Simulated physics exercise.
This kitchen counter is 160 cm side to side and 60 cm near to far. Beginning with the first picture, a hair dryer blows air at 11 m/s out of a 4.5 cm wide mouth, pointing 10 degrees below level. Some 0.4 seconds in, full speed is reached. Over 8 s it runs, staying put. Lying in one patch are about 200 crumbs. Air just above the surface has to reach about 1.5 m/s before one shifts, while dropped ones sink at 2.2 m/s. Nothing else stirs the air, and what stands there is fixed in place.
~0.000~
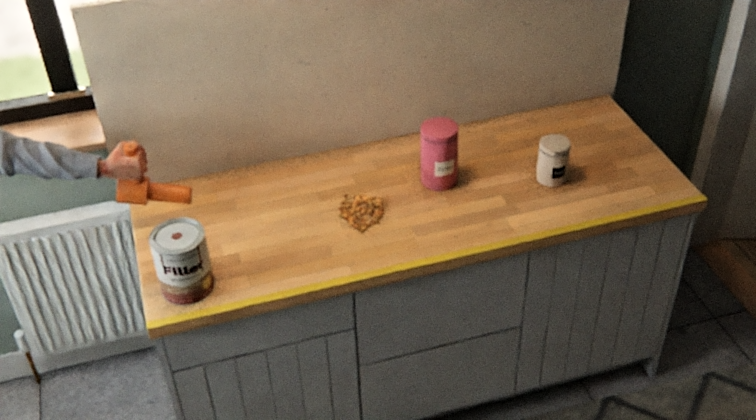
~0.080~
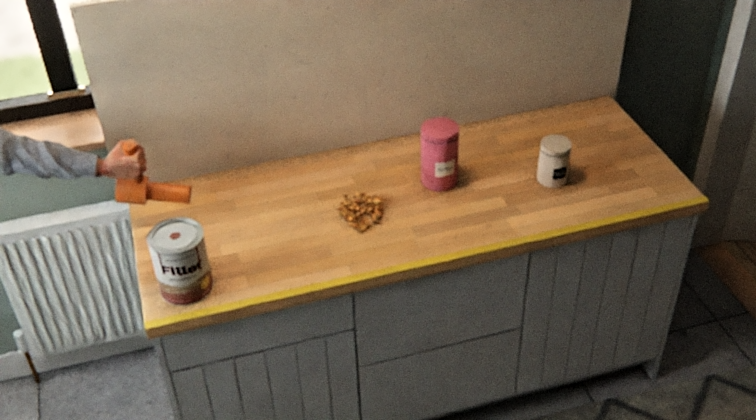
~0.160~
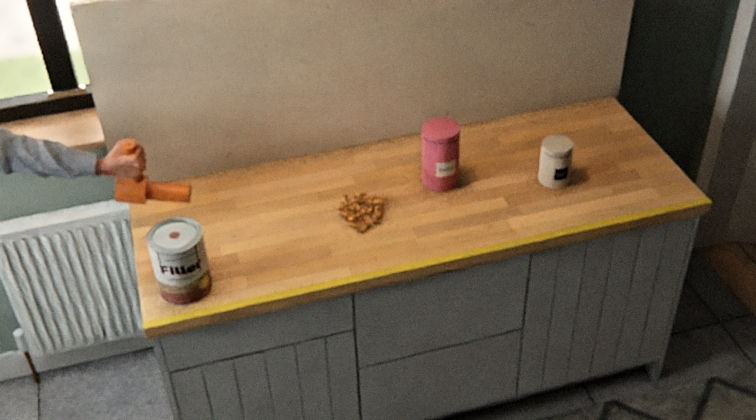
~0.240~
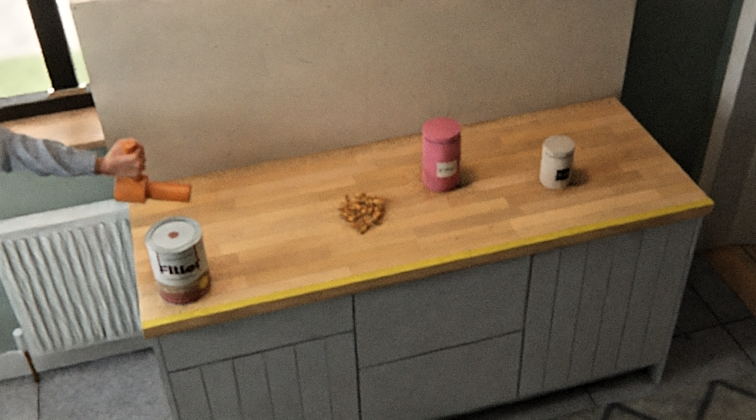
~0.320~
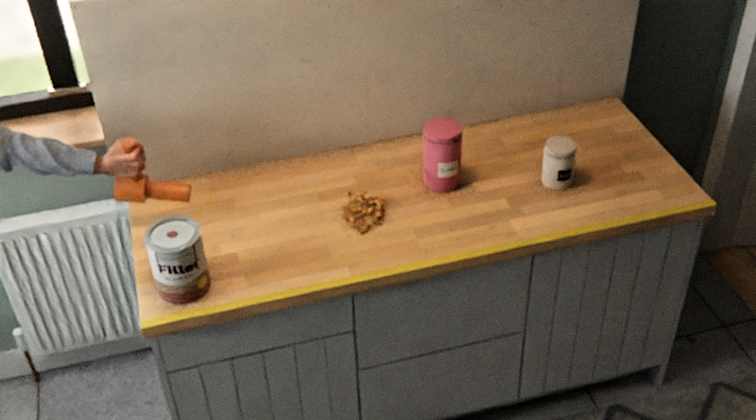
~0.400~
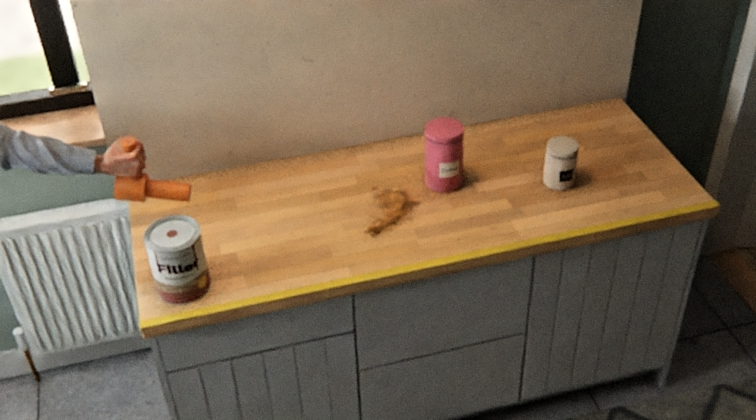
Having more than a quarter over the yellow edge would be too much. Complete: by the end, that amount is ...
Reached.
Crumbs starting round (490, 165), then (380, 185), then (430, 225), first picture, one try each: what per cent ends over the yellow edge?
0 %, 0 %, 100 %.
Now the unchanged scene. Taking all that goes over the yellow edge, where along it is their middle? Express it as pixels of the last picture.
I'd put my finger close to (564, 239).
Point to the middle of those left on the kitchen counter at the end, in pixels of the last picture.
The middle sits near pixel (589, 139).
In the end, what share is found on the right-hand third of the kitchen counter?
Share at the end: Close to 20 %.
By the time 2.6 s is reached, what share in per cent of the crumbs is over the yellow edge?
Roughly 40 per cent.
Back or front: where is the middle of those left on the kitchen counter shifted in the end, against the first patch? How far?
It has moved to the far side by around 10 cm.
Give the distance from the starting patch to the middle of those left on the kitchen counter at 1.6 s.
Measured offset: Approx. 60 cm.
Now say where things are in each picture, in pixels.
In the first picture, the middle of the crumbs is near (361, 210), none has stirred yet and the mouth of the hair dryer is at (192, 195).
In the second picture, the middle of the crumbs is near (361, 209), none has stirred yet and the yellow edge is centred on (446, 261).
In the third picture, the middle of the crumbs is near (361, 209), none has stirred yet, the top of a jar is at (441, 128) and the top of a tin is at (174, 235).
In the fourth picture, the middle of the crumbs is near (362, 209) and none has stirred yet.
In the fifth picture, the middle of the crumbs is near (363, 210) and about 1 % have left their places.
In the sixth picture, the middle of the crumbs is near (395, 208), the farthest in sight from the hair dryer is at (416, 204) and about 95 % have left their places.
After 1.6 s, 32 % are on the move or not yet settled, 38 % are over the yellow edge; the middle of those still in play is near (562, 155).
After 2.6 s, 26 % are on the move or not yet settled, 38 % are over the yellow edge; the middle of those still in play is near (548, 152).
After 4.4 s, 22 % are on the move or not yet settled, 38 % are over the yellow edge; the middle of those still in play is near (561, 147).
After 8.0 s, at the end, 38 % are over the yellow edge; the middle of those still in play is near (589, 139).
